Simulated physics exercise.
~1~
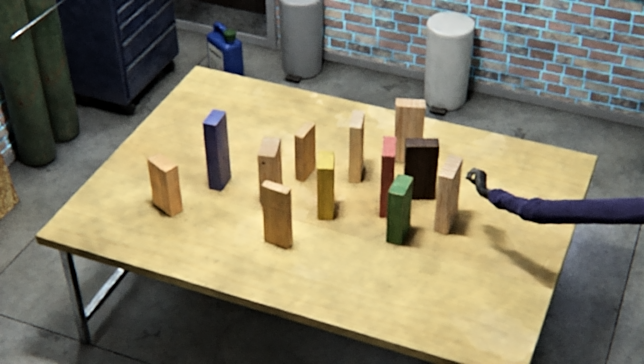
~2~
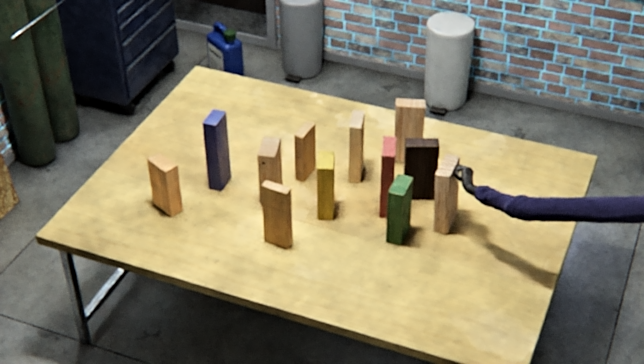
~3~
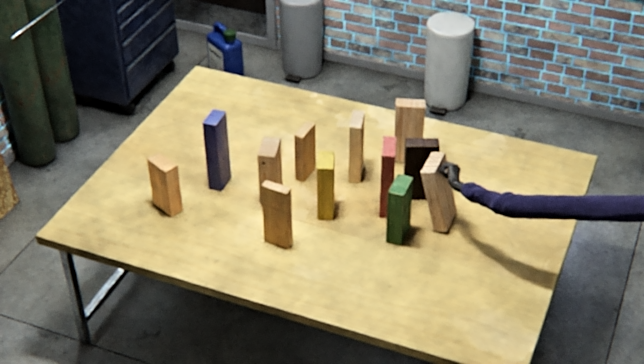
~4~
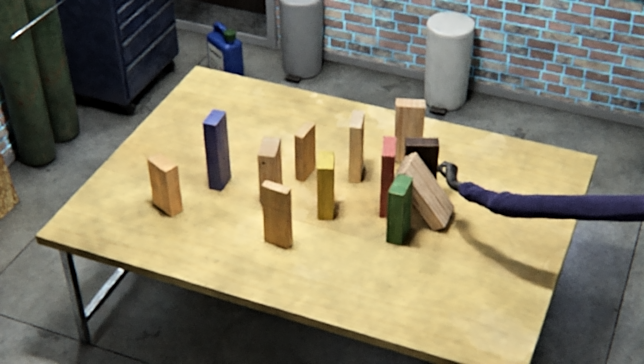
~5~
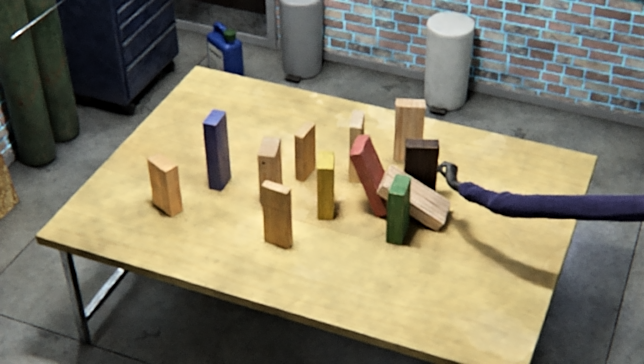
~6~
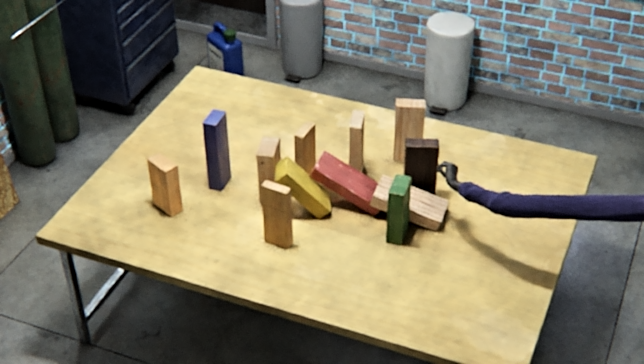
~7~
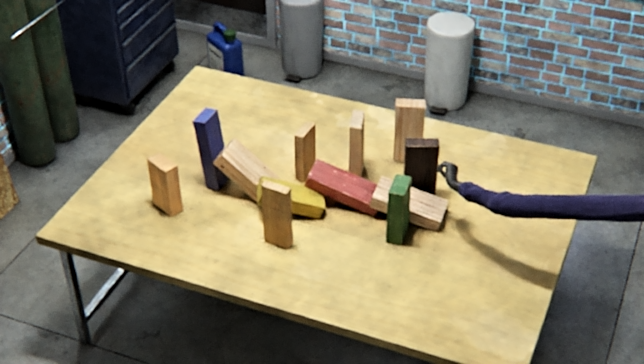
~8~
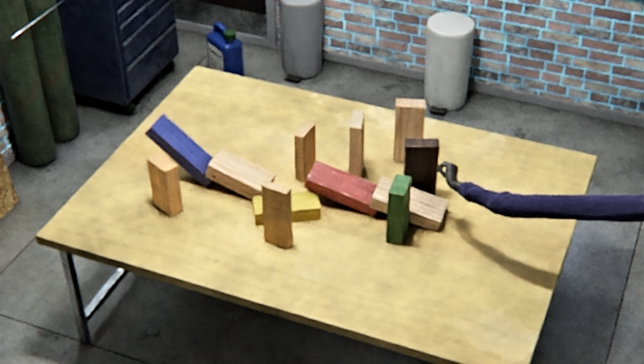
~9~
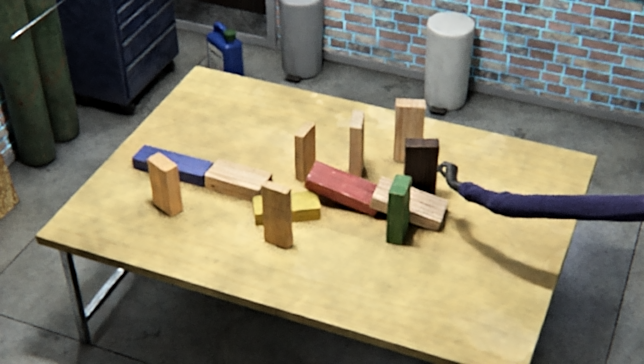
A dark-sleeved arm tips one wooden block, toppling red, yellow, plain and blue blocks leftward.
